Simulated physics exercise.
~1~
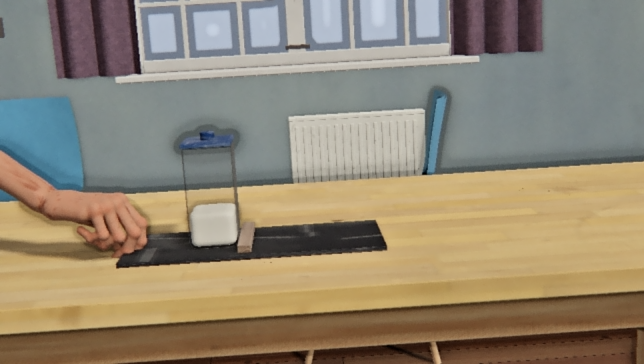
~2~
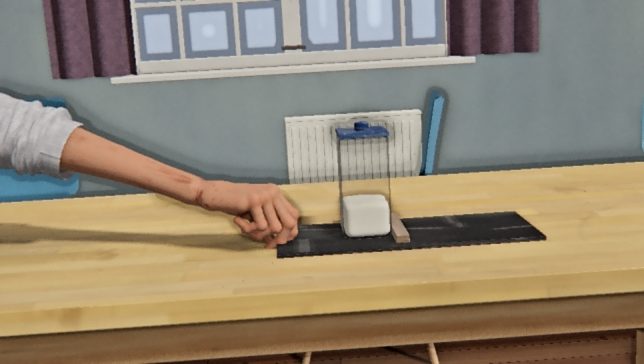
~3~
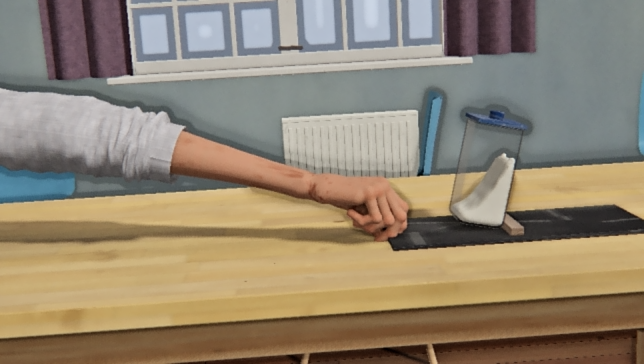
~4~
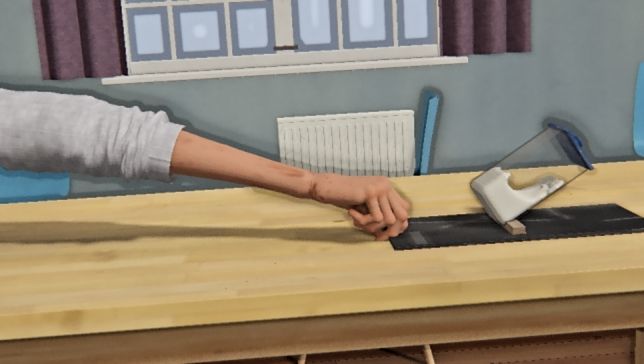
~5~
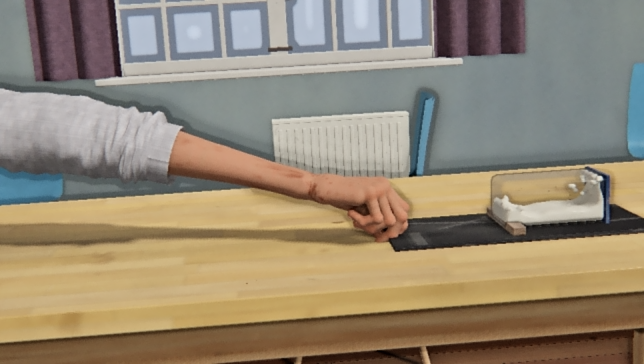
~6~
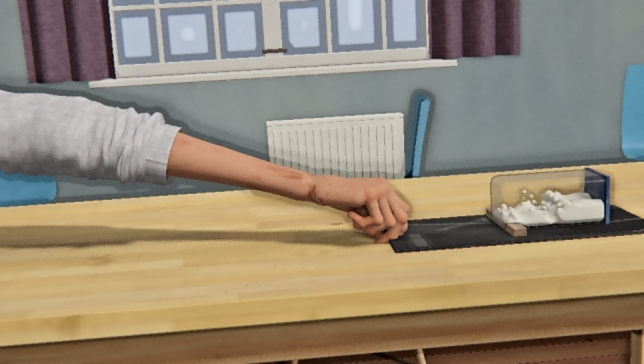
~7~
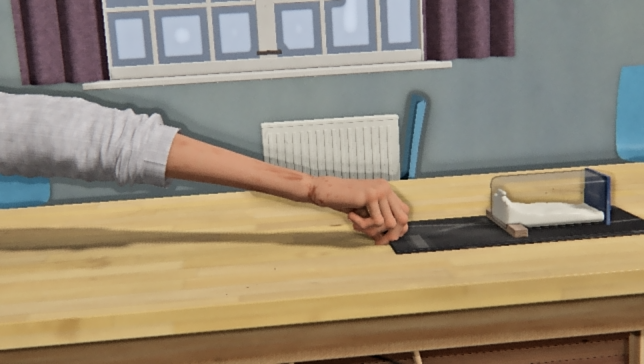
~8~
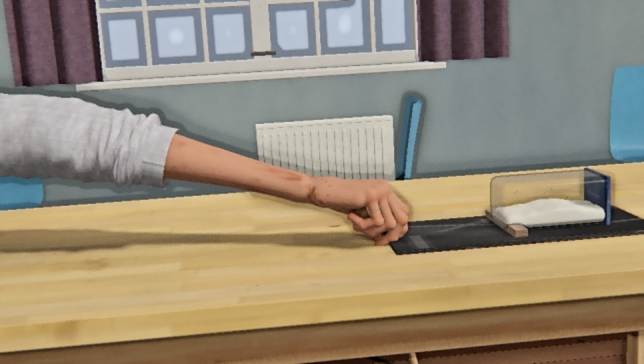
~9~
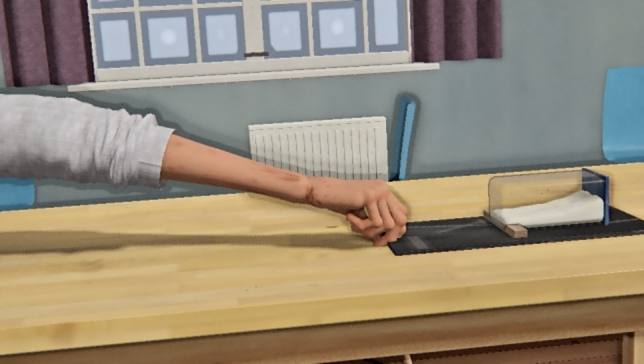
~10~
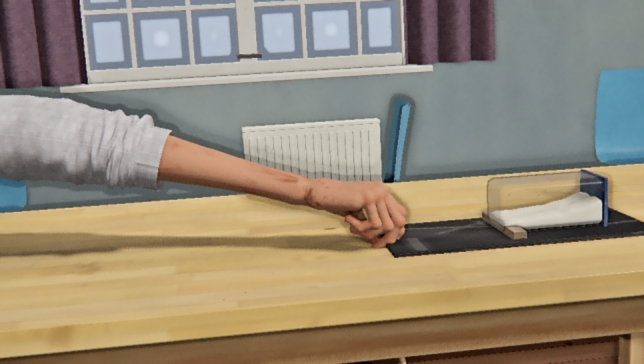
On a pale wooden worktop, in a room with a radiator beneath a curtained window, a clear square bottle with a blue cap stands partly filled with milk on a black board, its foot against a low wooden batten. A hand grips the board's left end and slides it to the right, carrying the bottle along. As the board stops, the milk surges up the right side and the bottle tips over the batten. It topples to the right and lands on its side. The milk sloshes inside, then calms as the bottle lies still, the hand still holding the board.
